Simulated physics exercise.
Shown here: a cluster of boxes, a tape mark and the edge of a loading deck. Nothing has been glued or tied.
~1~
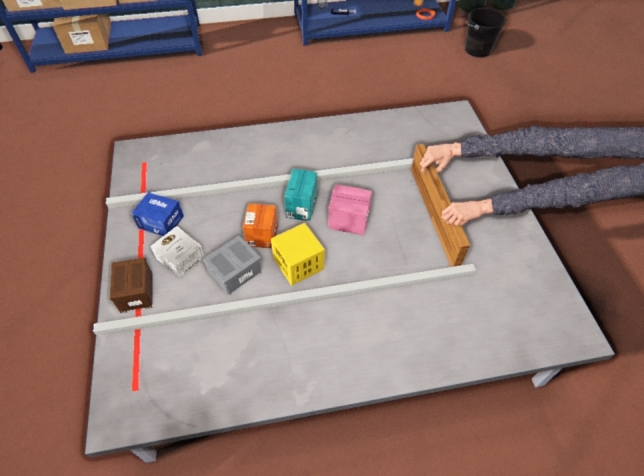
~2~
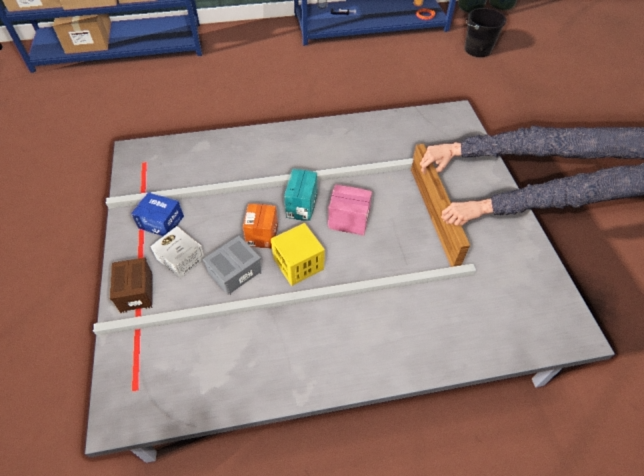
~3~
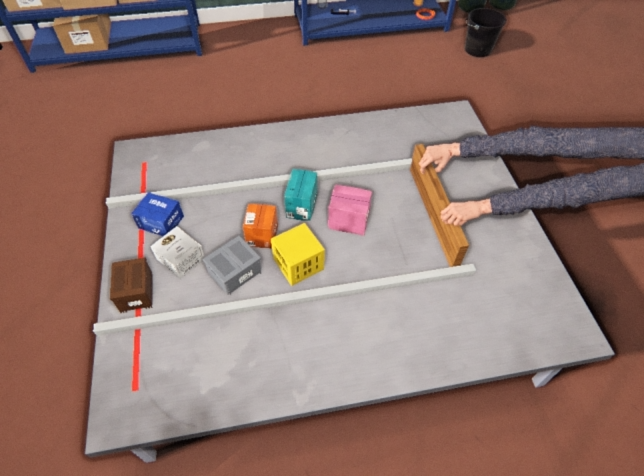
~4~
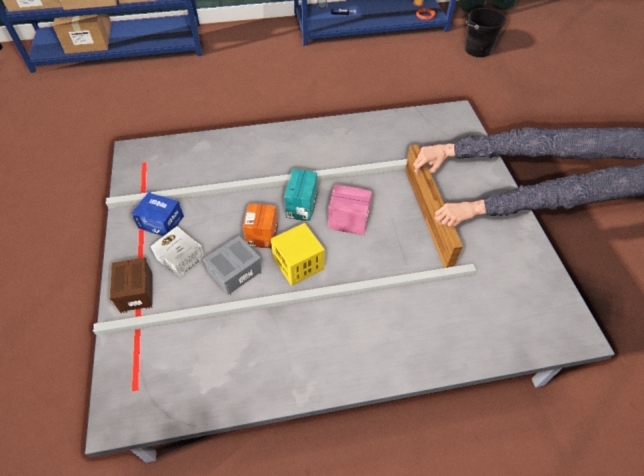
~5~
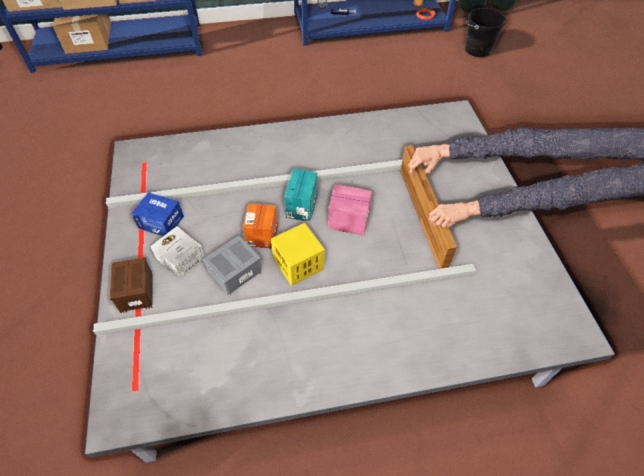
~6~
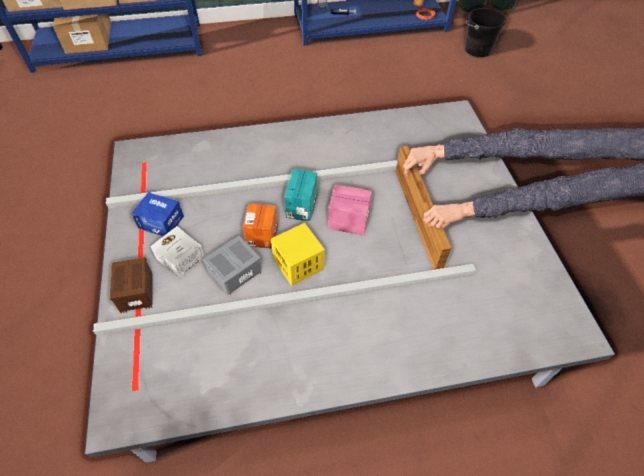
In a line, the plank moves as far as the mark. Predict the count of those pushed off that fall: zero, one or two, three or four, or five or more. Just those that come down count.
The count is five or more.
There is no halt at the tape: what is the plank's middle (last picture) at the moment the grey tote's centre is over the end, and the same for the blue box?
(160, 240) and (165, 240), more or less.
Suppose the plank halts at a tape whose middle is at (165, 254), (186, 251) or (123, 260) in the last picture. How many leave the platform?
Taken one after another, the numbers are 3, 2 and 8.
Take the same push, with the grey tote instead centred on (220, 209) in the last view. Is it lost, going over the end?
It tumbles off.
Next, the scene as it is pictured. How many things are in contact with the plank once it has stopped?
Count recorded: 3.
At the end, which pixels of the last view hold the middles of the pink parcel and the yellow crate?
I'd say approximately (115, 250) and then (112, 298).
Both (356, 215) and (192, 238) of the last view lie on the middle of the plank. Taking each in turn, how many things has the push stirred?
By then 1, and 8.
A little later, none off yet; brown tote at rest near (133, 285); blue box at rest near (158, 215); white box at rest near (178, 253).
When it is over, the number that fall off is five or more; down, orange parcel, grey tote, white box, blue box and brown tote.
